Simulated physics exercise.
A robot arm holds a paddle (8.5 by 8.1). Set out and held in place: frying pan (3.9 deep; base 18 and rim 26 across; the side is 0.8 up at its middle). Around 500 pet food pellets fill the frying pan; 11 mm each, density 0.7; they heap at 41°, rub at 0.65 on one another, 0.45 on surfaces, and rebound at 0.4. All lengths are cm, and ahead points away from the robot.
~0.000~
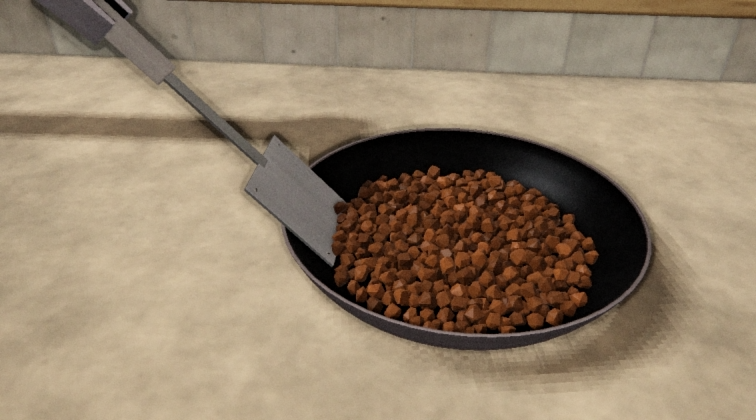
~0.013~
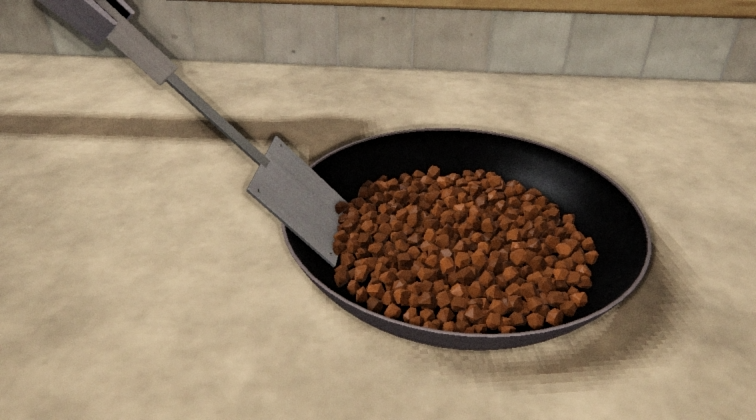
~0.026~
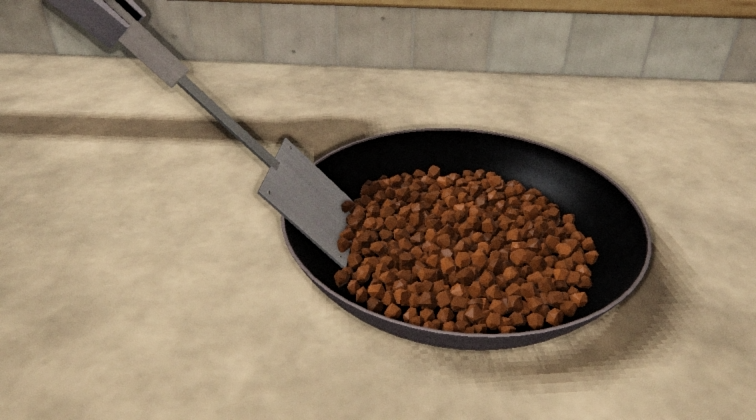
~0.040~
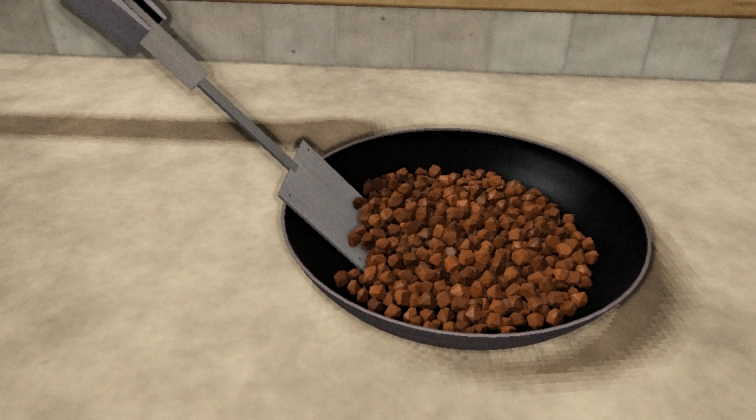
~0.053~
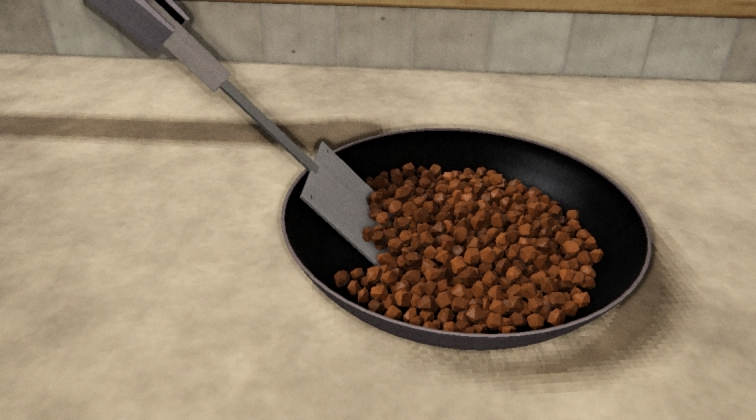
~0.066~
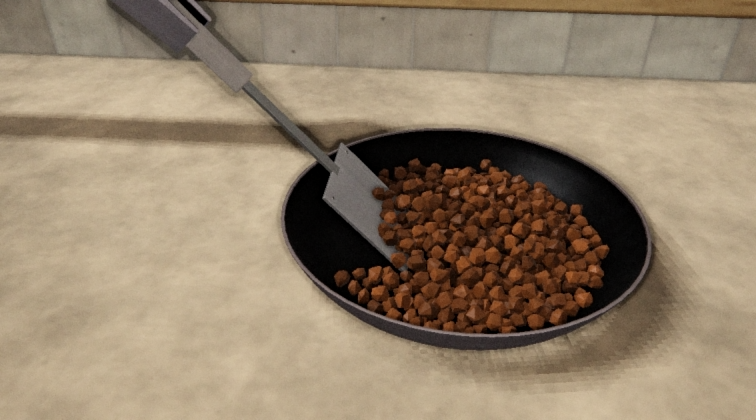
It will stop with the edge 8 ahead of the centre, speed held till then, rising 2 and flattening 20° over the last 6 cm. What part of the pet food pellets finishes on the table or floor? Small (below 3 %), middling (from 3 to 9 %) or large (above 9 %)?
On the table or floor the share is large, above 9 %.
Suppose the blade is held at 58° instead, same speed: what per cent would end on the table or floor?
It would be near 20 per cent.
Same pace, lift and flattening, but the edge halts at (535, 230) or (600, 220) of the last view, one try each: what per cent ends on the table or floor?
About 5 and 35 per cent.
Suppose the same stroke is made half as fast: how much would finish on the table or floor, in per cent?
It would be near 5 per cent.
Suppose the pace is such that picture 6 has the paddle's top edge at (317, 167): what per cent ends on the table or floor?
Some 10 per cent.
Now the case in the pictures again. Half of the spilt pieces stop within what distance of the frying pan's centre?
About 20 cm.
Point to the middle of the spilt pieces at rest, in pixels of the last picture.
Near (696, 253).
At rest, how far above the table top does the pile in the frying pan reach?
About 5.5 cm.
After 0.10 s, sloping 47°, highest piece 8 above the table; 496 in the frying pan.
After 0.13 s, sloping 41°, highest piece 9 above the table; 496 in the frying pan.
After 0.35 s, sloping 27°, highest piece 5 above the table; 425 in the frying pan, 67 on the table or floor, 4 on the blade or in flight.
After 1.40 s, sloping 27°, highest piece 5 above the table; 425 in the frying pan, 71 on the table or floor.
At rest, 425 in the frying pan, 71 on the table or floor. That is 14 % on the table or floor.
